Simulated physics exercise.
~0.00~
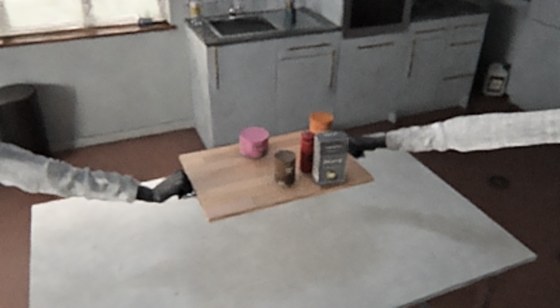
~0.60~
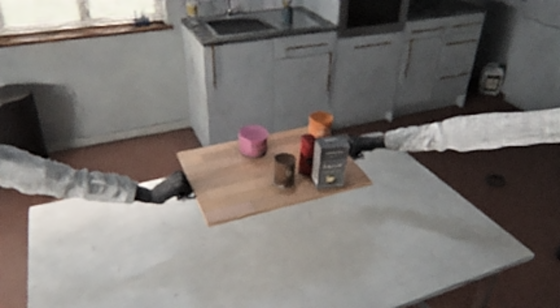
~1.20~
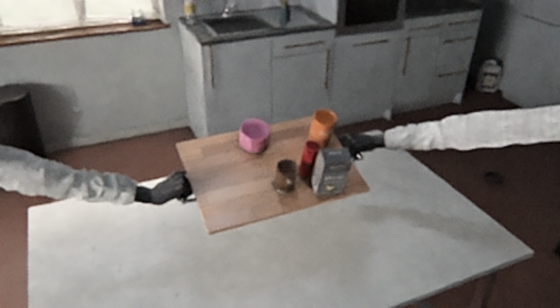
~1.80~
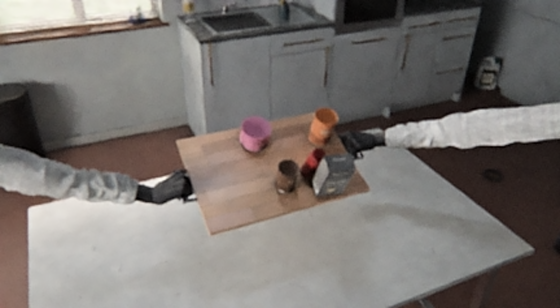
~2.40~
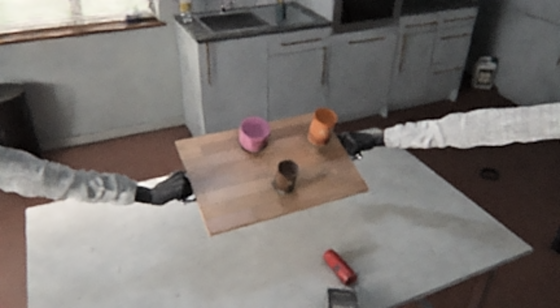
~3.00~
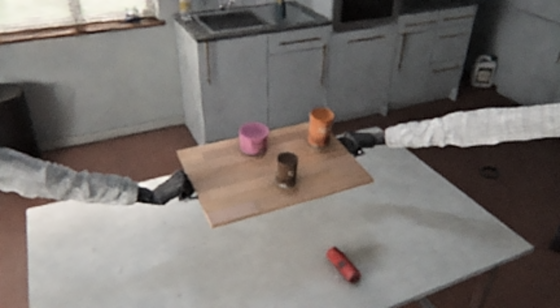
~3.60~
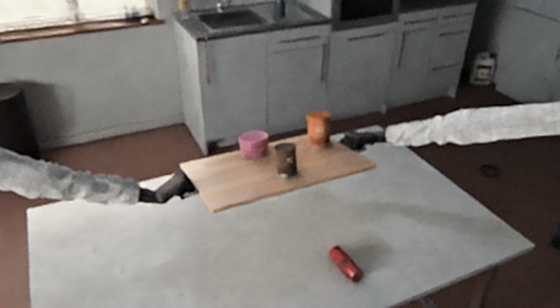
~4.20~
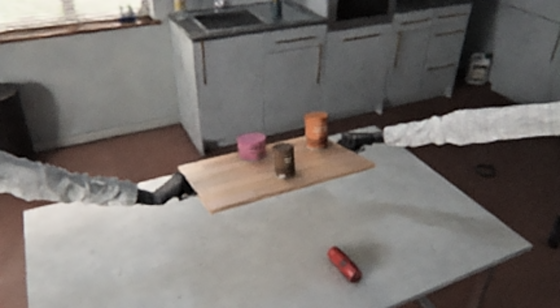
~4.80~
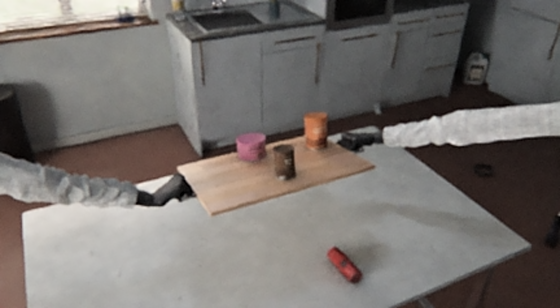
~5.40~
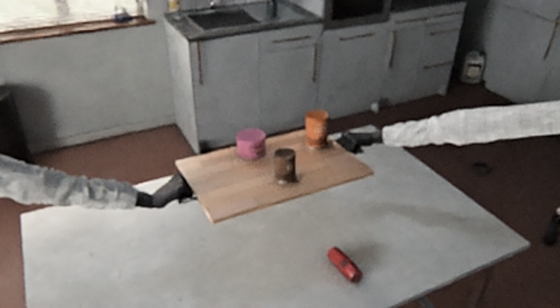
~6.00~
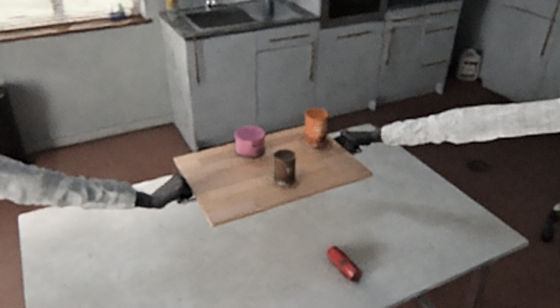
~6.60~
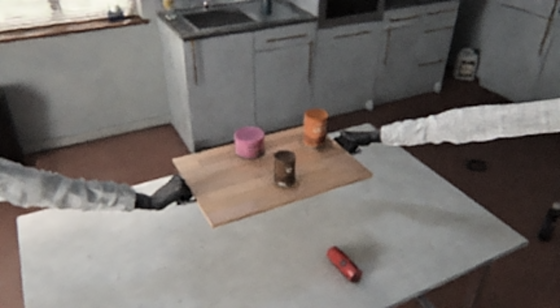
In this clip, two gloved hands tilt a wooden board toward the viewer, and a red shaker and grey packet slide off its near edge. The hands then tip it slightly the other way and partly back, ending with three containers upright and the shaker lying on the table.
